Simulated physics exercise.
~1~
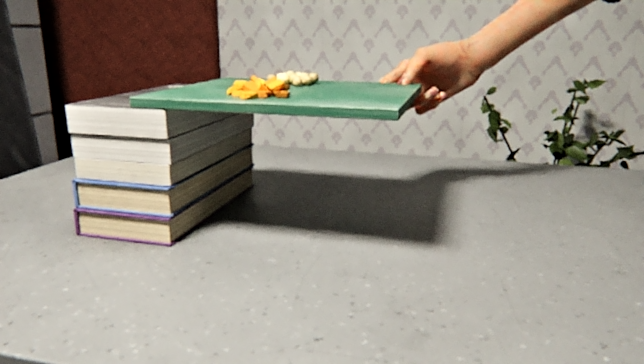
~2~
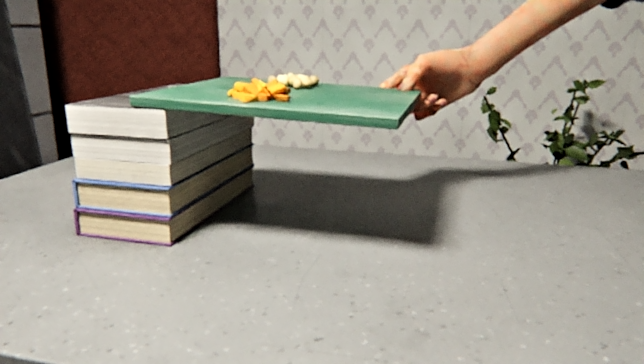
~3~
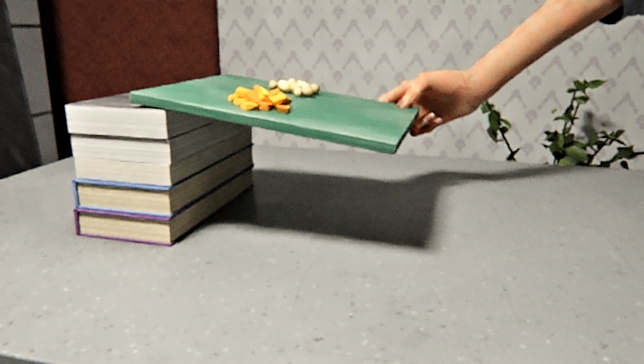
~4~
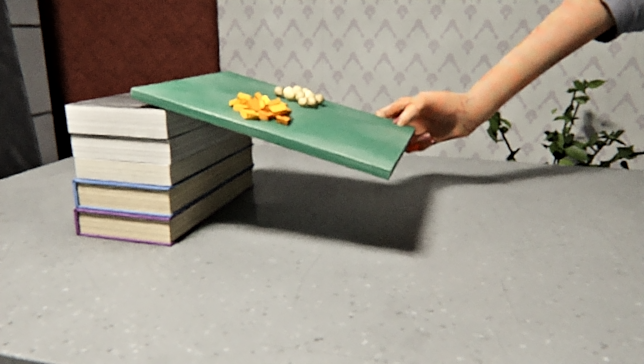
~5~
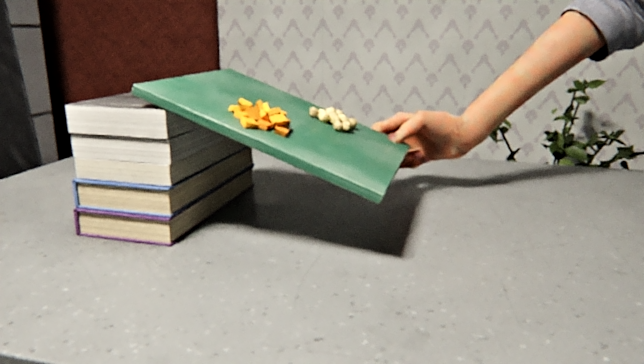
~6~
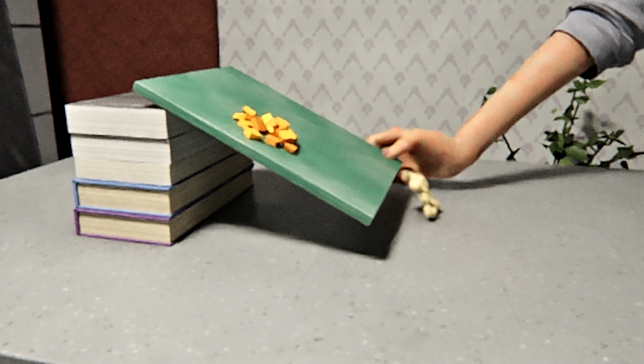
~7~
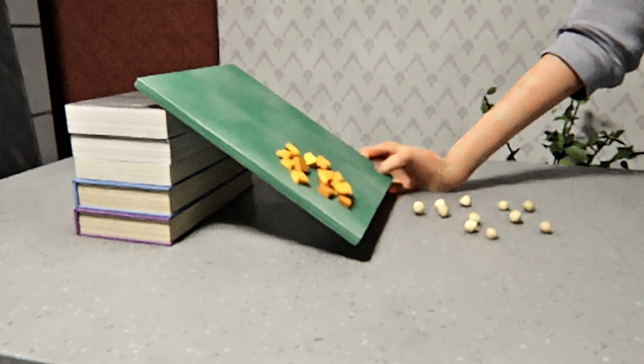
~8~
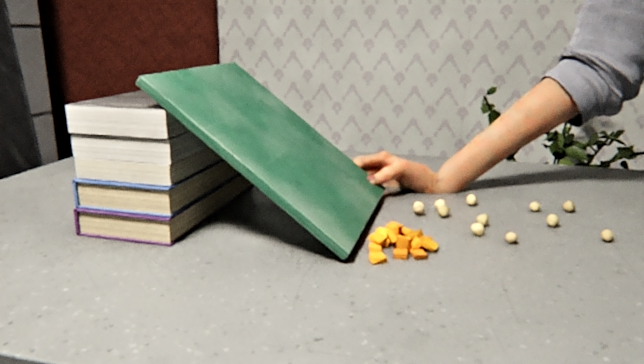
On a grey table, a hand lowers a green board, spilling pale balls, then orange chunks.
